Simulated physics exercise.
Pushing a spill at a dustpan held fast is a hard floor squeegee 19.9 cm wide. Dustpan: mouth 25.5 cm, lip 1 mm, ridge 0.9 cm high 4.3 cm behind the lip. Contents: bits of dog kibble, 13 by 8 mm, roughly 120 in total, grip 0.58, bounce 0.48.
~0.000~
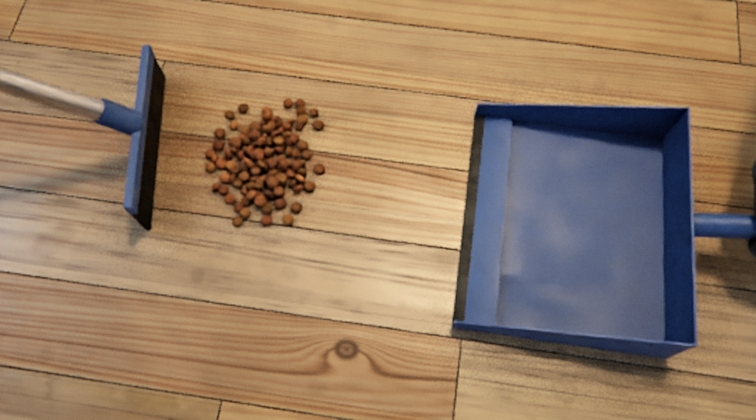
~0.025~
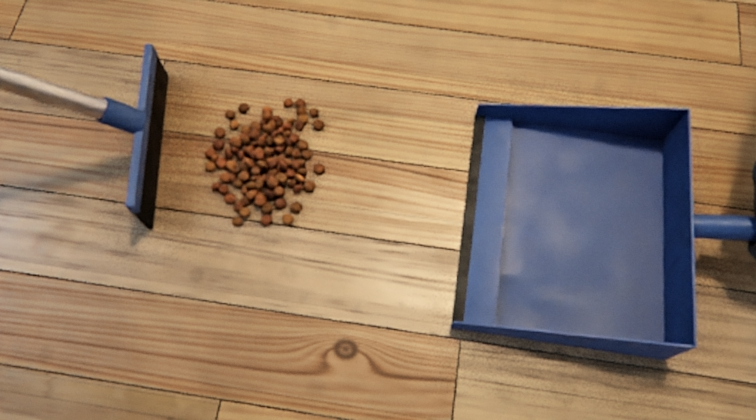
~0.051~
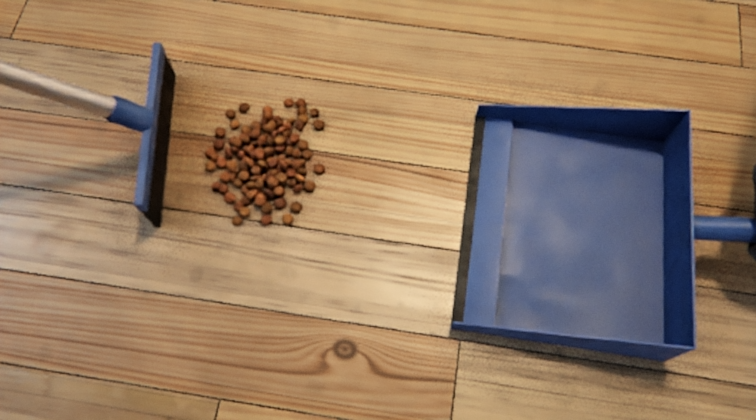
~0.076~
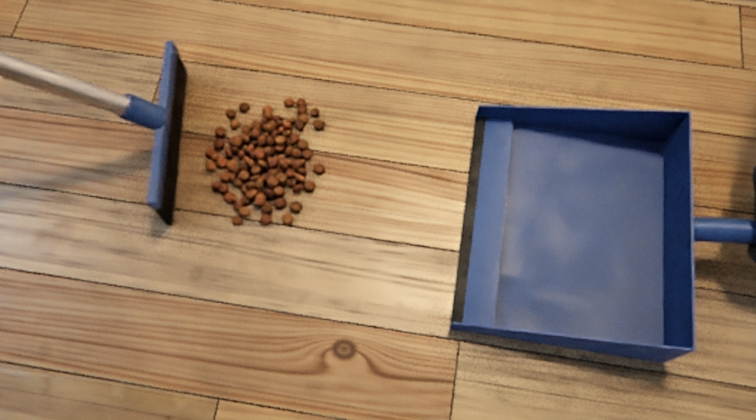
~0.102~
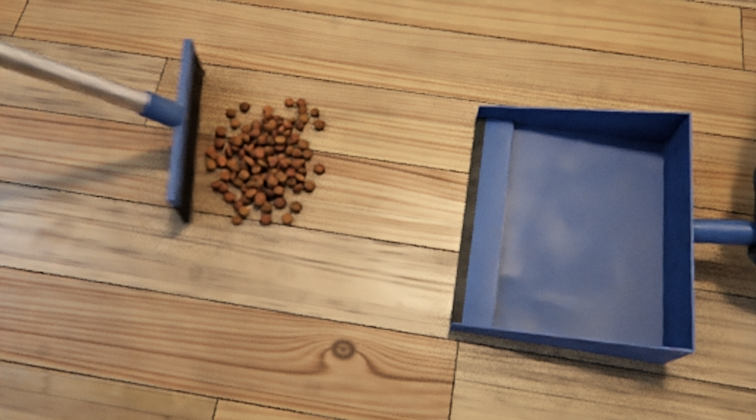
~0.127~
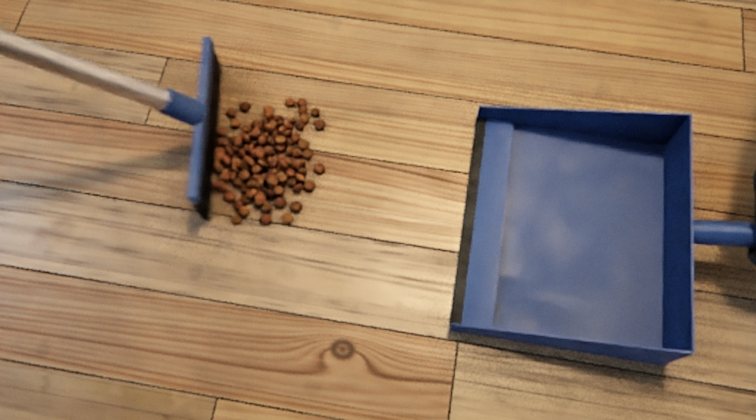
A blue dustpan with its open side facing left lies at the right on a floor of light brown wooden planks, seen from above at an angle. A loose pile of small reddish-brown kibble sits left of centre, and a blue squeegee with a dark edge and pale handle stands at the left. The squeegee slides right, slowly then faster, meeting the pile's left edge and nudging a few pieces, while the dustpan stays still.
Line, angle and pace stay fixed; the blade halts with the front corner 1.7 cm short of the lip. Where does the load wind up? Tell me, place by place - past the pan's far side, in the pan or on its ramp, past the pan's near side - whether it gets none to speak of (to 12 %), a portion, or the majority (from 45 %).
Far side: A portion; pan: A portion; near side: None to speak of.
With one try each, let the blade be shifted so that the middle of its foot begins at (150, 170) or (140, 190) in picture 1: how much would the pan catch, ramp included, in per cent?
Close to 30 in a hundred, then close to 30 in a hundred.
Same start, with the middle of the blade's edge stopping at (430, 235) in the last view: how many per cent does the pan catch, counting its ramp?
Close to 30 in a hundred.
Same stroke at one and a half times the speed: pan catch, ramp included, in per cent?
Then near 50 in a hundred.
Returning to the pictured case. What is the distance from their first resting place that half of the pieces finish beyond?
That distance is close to 24 cm.
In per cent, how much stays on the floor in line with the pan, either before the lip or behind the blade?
I'd say close to 45 per cent of them.
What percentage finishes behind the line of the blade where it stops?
15 %.
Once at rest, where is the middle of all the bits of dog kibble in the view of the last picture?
At about (472, 142).
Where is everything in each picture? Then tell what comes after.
The first frame shows blade from (132, 209) to (149, 54), moved 0.0 cm, 0 of the pieces shifted so far; middle of the pieces at (261, 158); pan at (582, 230).
The second frame shows blade from (134, 208) to (152, 53), moved 0.3 cm, 0 of the pieces shifted so far; middle of the pieces at (261, 158).
The third frame shows blade from (142, 206) to (160, 51), moved 1.1 cm, 0 of the pieces shifted so far; middle of the pieces at (261, 158).
The fourth frame shows blade from (155, 204) to (172, 50), moved 2.5 cm, 0 of the pieces shifted so far; middle of the pieces at (261, 158).
The fifth frame shows blade from (174, 201) to (190, 48), moved 4.4 cm, 0 of the pieces shifted so far; middle of the pieces at (261, 157).
The sixth frame shows blade from (195, 199) to (209, 46), moved 6.5 cm, 5 of the pieces shifted so far; middle of the pieces at (262, 157); pan at (581, 235). The blade's pace is about 0.85 m/s, heading 16 degrees away from the viewer's side.
After 0.29 s, middle of the blade 17 cm from the lip; 0 % over the lip, far side 10 %, near side 0 %.
Then, at 0.41 s, middle of the blade 7 cm from the lip; 0 % over the lip, far side 20 %, near side 0 %.
After 0.65 s, middle of the blade 3 cm from the lip; 30 % over the lip, far side 25 %, near side 0 %.
In the end, at 1.1 s, far side 25 %, pan 30 %, near side 0 %, in front of the lip or behind the blade 45 %.
